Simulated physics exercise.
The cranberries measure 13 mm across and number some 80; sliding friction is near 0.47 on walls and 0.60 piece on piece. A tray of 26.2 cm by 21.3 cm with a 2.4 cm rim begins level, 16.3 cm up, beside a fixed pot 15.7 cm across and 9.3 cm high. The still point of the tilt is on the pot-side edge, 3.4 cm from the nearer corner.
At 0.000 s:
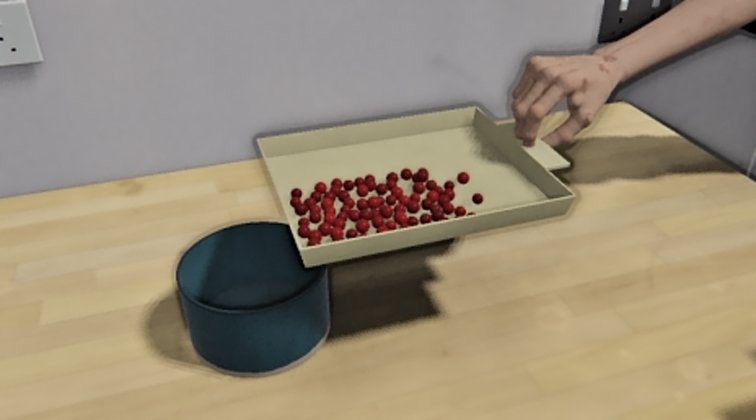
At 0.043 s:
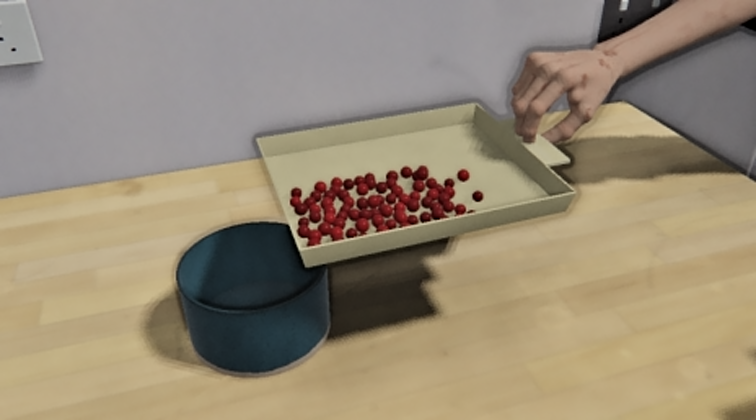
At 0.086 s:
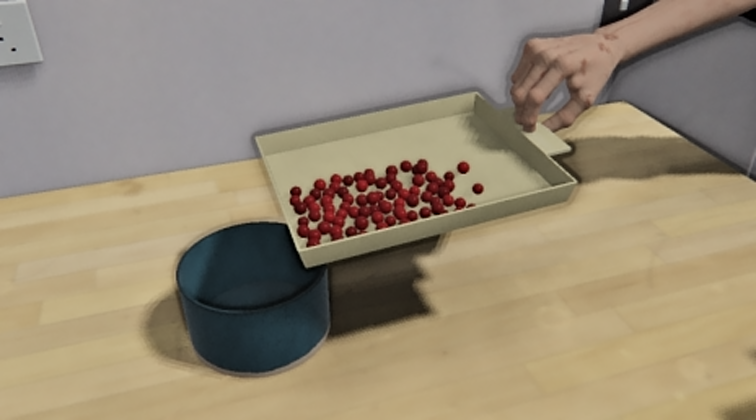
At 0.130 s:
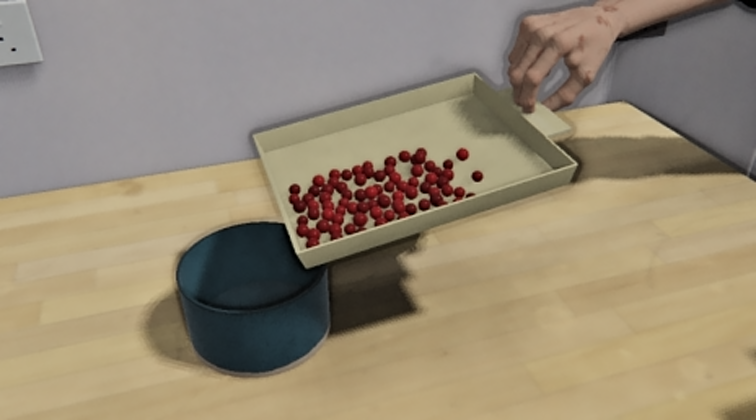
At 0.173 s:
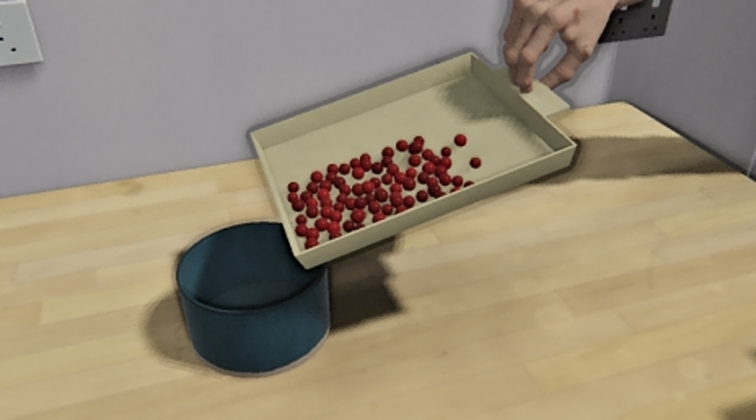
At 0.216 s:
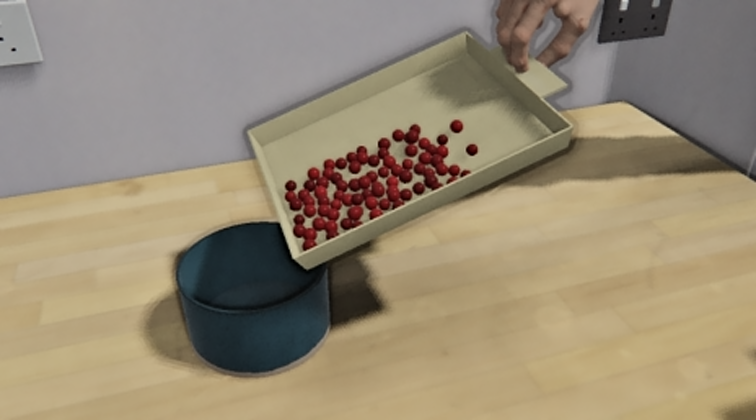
The footage shows a hand at the handle of a cream tray of red cranberries above a wooden counter, the tray's right side rising steadily while its left front corner stays low beside a dark blue pot.
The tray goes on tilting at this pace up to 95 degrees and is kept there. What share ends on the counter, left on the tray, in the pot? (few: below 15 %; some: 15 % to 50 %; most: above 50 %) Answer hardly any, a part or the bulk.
On the counter: The bulk; left on the tray: Hardly any; in the pot: A part.
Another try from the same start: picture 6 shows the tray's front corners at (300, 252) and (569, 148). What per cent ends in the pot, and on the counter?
Pot 10, counter 90.
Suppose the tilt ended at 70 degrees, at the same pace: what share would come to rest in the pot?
In that case some 0 per cent.
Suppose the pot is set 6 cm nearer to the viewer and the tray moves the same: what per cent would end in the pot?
Then about 85 per cent.
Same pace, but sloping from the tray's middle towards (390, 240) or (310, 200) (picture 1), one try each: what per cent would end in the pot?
About 0 and 75 per cent.
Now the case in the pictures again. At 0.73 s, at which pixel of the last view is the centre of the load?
Near (291, 191).
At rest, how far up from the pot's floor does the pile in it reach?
About 1.5 cm.
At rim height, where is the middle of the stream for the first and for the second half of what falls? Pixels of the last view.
At about (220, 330), then at (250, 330).
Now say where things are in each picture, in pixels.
The first picture shows tray tilt 0 degrees, front corners at (305, 245) and (568, 194); middle of the pieces at (373, 203); pot at (253, 263).
The second picture shows tray tilt 1 degrees, front corners at (305, 245) and (569, 191); middle of the pieces at (373, 202).
The third picture shows tray tilt 4 degrees, front corners at (303, 246) and (569, 180), lowest corner left front; middle of the pieces at (372, 198).
The fourth picture shows tray tilt 9 degrees, front corners at (302, 248) and (569, 163), lowest corner left front; middle of the pieces at (371, 193).
The fifth picture shows tray tilt 14 degrees, front corners at (300, 250) and (568, 144), lowest corner left front; middle of the pieces at (380, 193).
The sixth picture shows tray tilt 19 degrees, front corners at (298, 252) and (565, 126), lowest corner left front; middle of the pieces at (364, 183); pot at (253, 263). Its pace works out near 120 degrees a second.
After 0.52 s, tilt 56 degrees; the tray holds 100 %, the pot 0 %.
After 0.73 s, tilt 82 degrees; the tray holds 100 %, the pot 0 %.
Then, at 1.05 s, tilt 95 degrees; the tray holds 20 %, the pot 10 %.
By 1.9 s all is still; counter 75 %, tray 0 %, pot 25 %.
